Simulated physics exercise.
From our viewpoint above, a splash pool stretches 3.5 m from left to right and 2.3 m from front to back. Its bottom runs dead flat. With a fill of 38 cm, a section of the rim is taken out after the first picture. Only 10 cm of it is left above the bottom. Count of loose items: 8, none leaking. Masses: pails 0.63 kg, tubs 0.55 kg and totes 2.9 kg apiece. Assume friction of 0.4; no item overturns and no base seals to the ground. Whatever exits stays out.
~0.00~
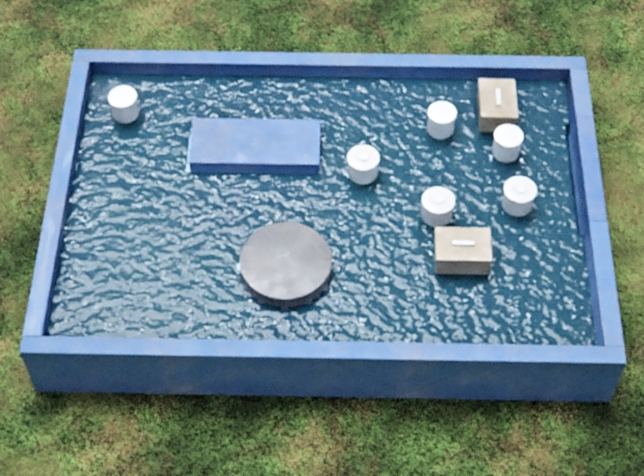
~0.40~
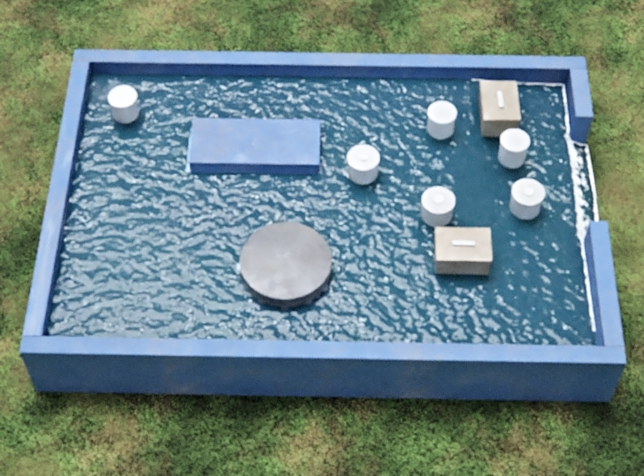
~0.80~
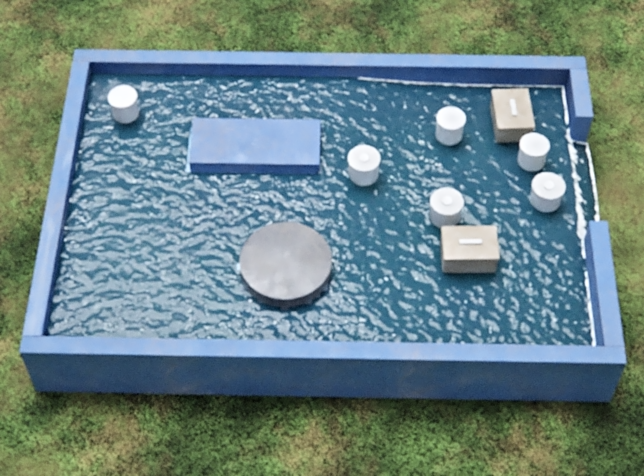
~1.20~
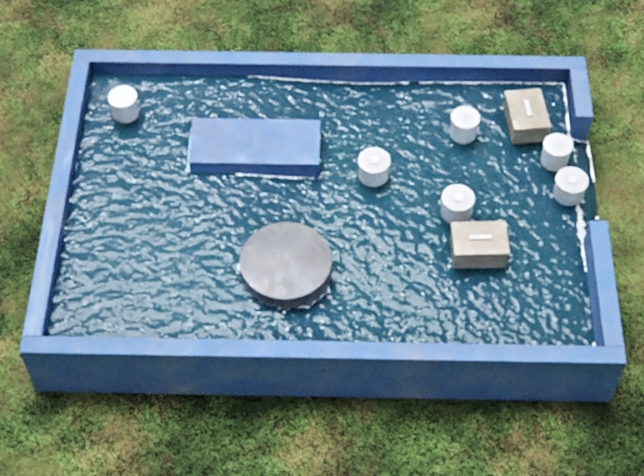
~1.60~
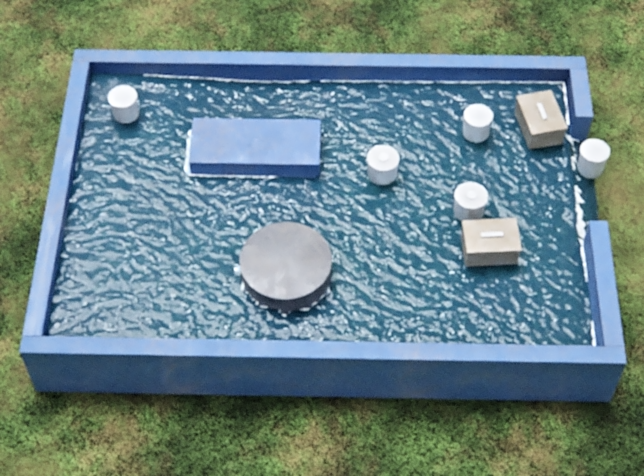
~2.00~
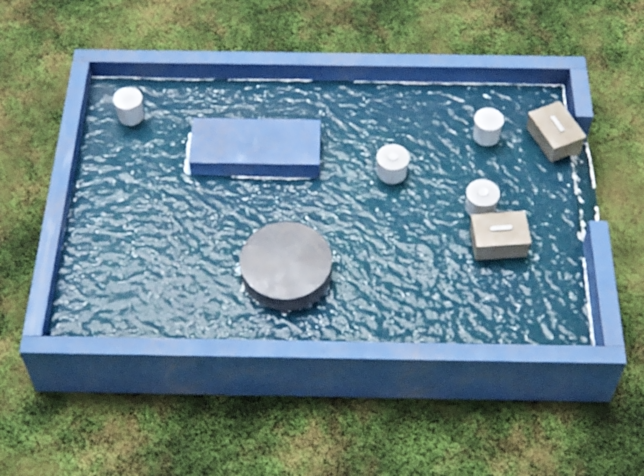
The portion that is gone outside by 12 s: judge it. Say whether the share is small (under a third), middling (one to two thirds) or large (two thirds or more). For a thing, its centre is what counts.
Large, two thirds or more.
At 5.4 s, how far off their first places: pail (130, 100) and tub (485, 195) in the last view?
First named - 20 cm; second named - washed out.
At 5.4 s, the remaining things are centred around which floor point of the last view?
Close to (305, 165).
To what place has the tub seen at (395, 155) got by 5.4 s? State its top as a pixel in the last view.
Estimated pixel: About (469, 155).
After 2.8 s 3 of 8 are out; 5 afloat.
After 5.4 s 6 of 8 are out; 2 afloat.
After 8.0 s 6 of 8 are out; 2 afloat.
After 12.0 s 7 of 8 are out; 1 afloat.
